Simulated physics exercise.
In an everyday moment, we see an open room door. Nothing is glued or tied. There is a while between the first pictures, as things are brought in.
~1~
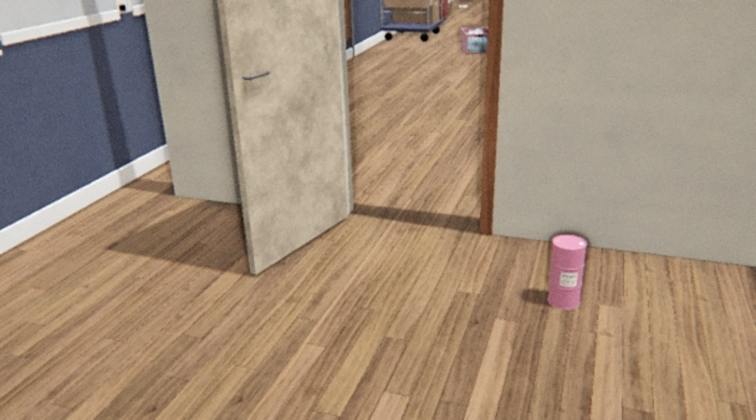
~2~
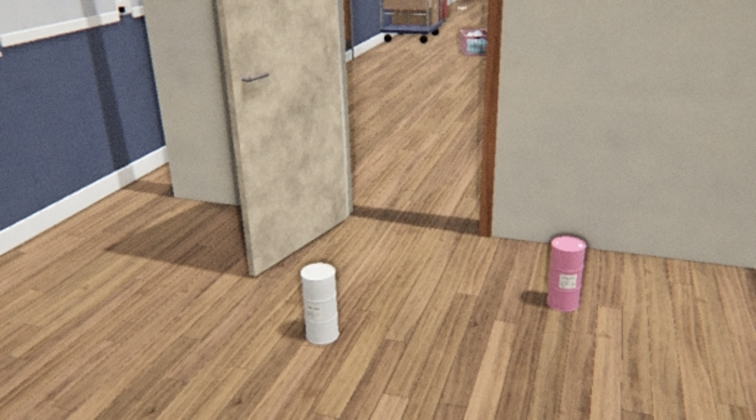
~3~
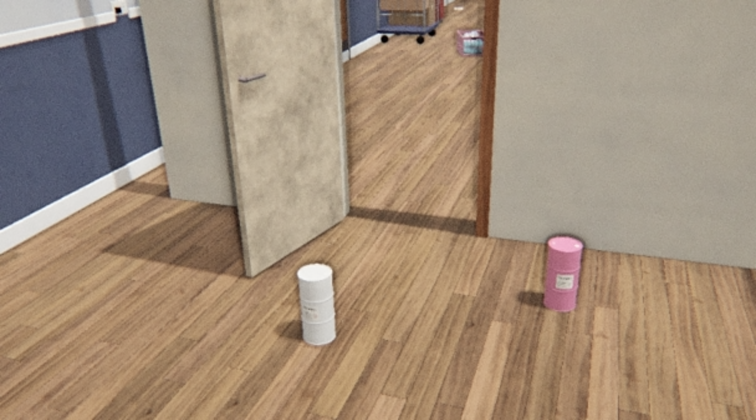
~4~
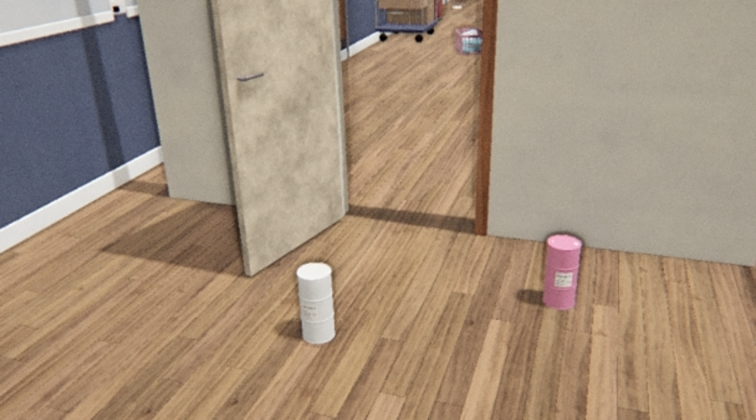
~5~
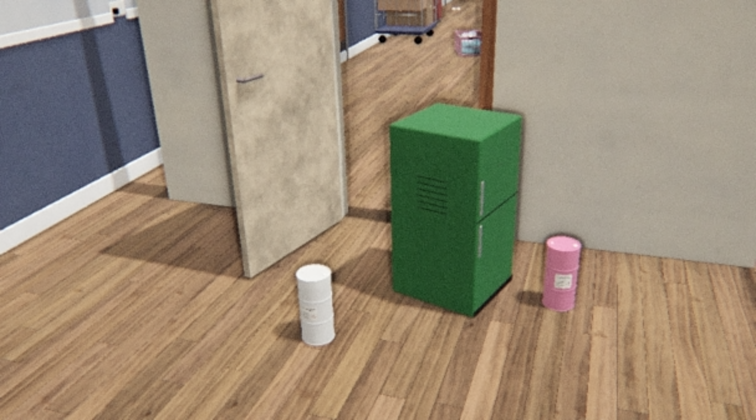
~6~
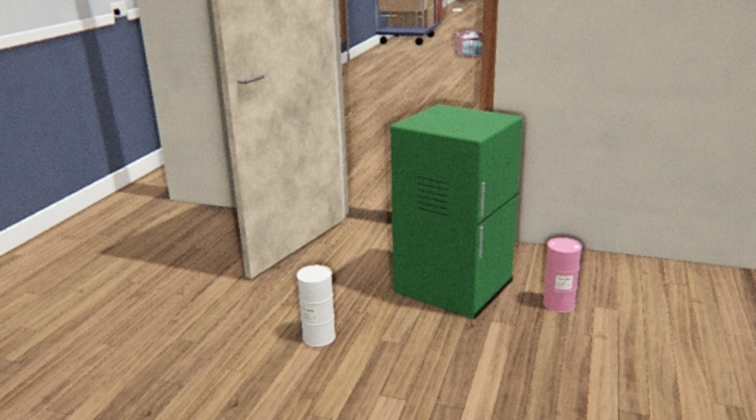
A white canister appeared on the wood floor near a wide-open door, left of a pink one, and then a green fridge-like appliance appeared between them; the door and canisters stayed still.
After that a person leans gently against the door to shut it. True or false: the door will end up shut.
False.
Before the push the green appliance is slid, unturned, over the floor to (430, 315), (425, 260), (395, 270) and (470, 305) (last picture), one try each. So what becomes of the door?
It ends up closed first, gets caught second, gets caught third and ends up closed fourth.
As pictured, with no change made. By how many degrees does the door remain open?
Around 45 degrees.
Then, 0.50 s later than the last frame, door at 96°.
Then, 0.90 s later than the last frame, door at 79°.
Then, 1.20 s later than the last frame, door at 66°.
Then, 1.50 s later than the last frame, door at 52°.
When it is over, door at 45°; all 3 as before. End places, in pixels of the last picture, green appliance near (456, 208).
